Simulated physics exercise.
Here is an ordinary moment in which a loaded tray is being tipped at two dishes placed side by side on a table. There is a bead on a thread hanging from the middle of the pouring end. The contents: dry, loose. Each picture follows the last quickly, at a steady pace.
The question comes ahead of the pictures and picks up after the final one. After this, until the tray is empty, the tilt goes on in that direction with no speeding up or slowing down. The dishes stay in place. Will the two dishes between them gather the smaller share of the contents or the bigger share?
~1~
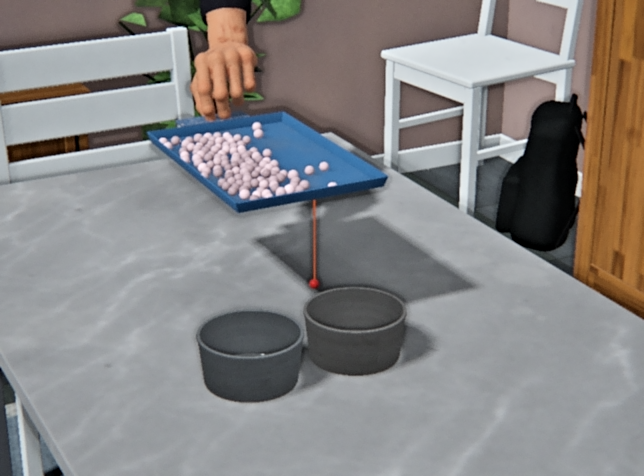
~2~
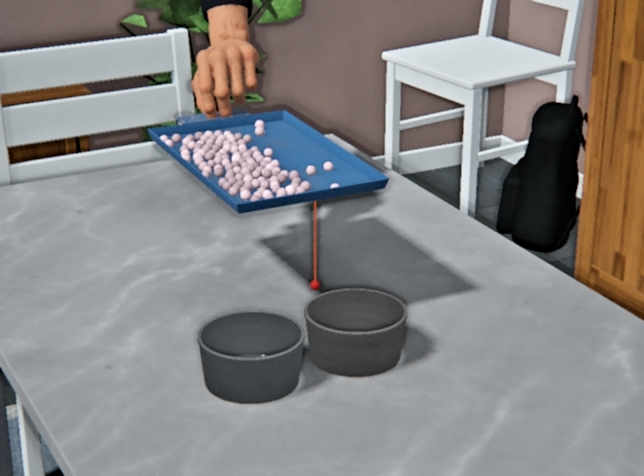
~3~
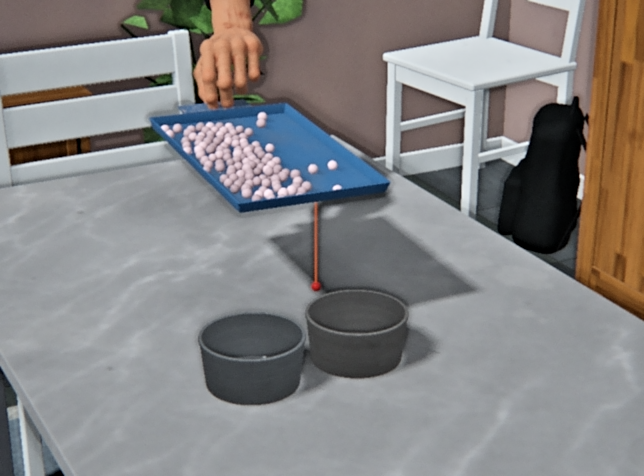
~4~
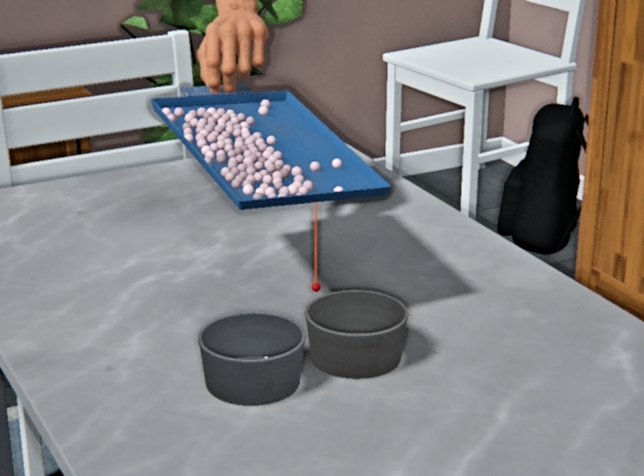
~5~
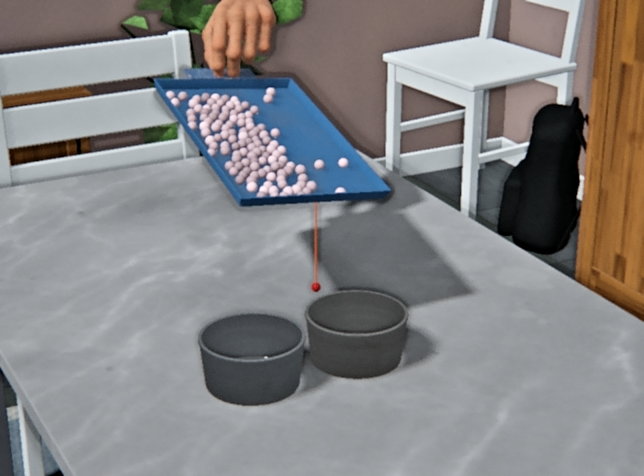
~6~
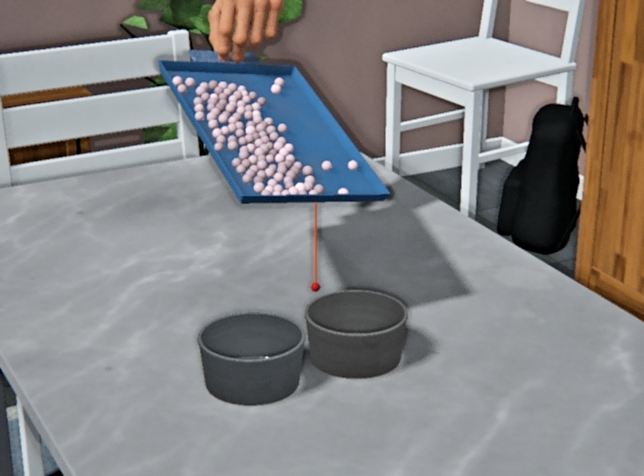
Between them the dishes gather the smaller share.
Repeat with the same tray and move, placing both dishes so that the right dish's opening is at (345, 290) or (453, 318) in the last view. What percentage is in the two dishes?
Roughly 40% first, roughly 10% second.
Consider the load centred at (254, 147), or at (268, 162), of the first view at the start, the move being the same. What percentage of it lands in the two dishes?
It would be 30 in a hundred, and then 30 in a hundred.
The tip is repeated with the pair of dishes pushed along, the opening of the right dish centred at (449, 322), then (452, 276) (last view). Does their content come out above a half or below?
Try 1: A lesser share; try 2: The greater share.
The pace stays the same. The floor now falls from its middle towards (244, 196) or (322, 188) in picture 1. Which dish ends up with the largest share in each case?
First place: The dish to the left; second place: The dish to the right.
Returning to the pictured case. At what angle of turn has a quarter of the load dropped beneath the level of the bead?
The angle is around 65°.
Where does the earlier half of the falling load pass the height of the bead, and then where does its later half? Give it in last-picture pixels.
(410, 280) first, (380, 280) later.
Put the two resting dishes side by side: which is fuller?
The one to the right is fuller.
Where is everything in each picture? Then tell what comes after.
In the first frame, corners of the pouring end at (238, 202) and (384, 175), level; middle of the load at (241, 164), sugar pearls; left dish at (273, 374); right dish at (379, 348); bead on its thread at (314, 284).
In the second frame, corners of the pouring end at (239, 202) and (385, 178), level; middle of the load at (242, 163).
In the third frame, corners of the pouring end at (241, 201) and (386, 181), tipped barely, lowest at the right corner; middle of the load at (244, 158), a stray few on the move.
In the fourth frame, corners of the pouring end at (242, 199) and (386, 185), tipped a little, lowest at the right corner; middle of the load at (245, 150), a stray few on the move.
In the fifth frame, corners of the pouring end at (243, 196) and (387, 188), tipped clearly, lowest at the right corner; middle of the load at (249, 142), a small part on the move.
In the sixth frame, corners of the pouring end at (244, 194) and (386, 192), tipped clearly, lowest at the right corner; middle of the load at (250, 139), nearly all on the move; left dish at (274, 377); right dish at (380, 351).
Soon, tray tipped steeply; about half on the tray; a small part in the right dish; about a quarter outside both; about a quarter in the air.
A while on, tray tipped past a quarter turn; about a quarter in the right dish; about two thirds outside both; a stray few in the air.
Towards the end, tray tipped past a quarter turn; about a third in the right dish; about two thirds outside both.
Finally, tray tipped past a quarter turn; none in the left dish; about a third in the right dish; about two thirds outside both.
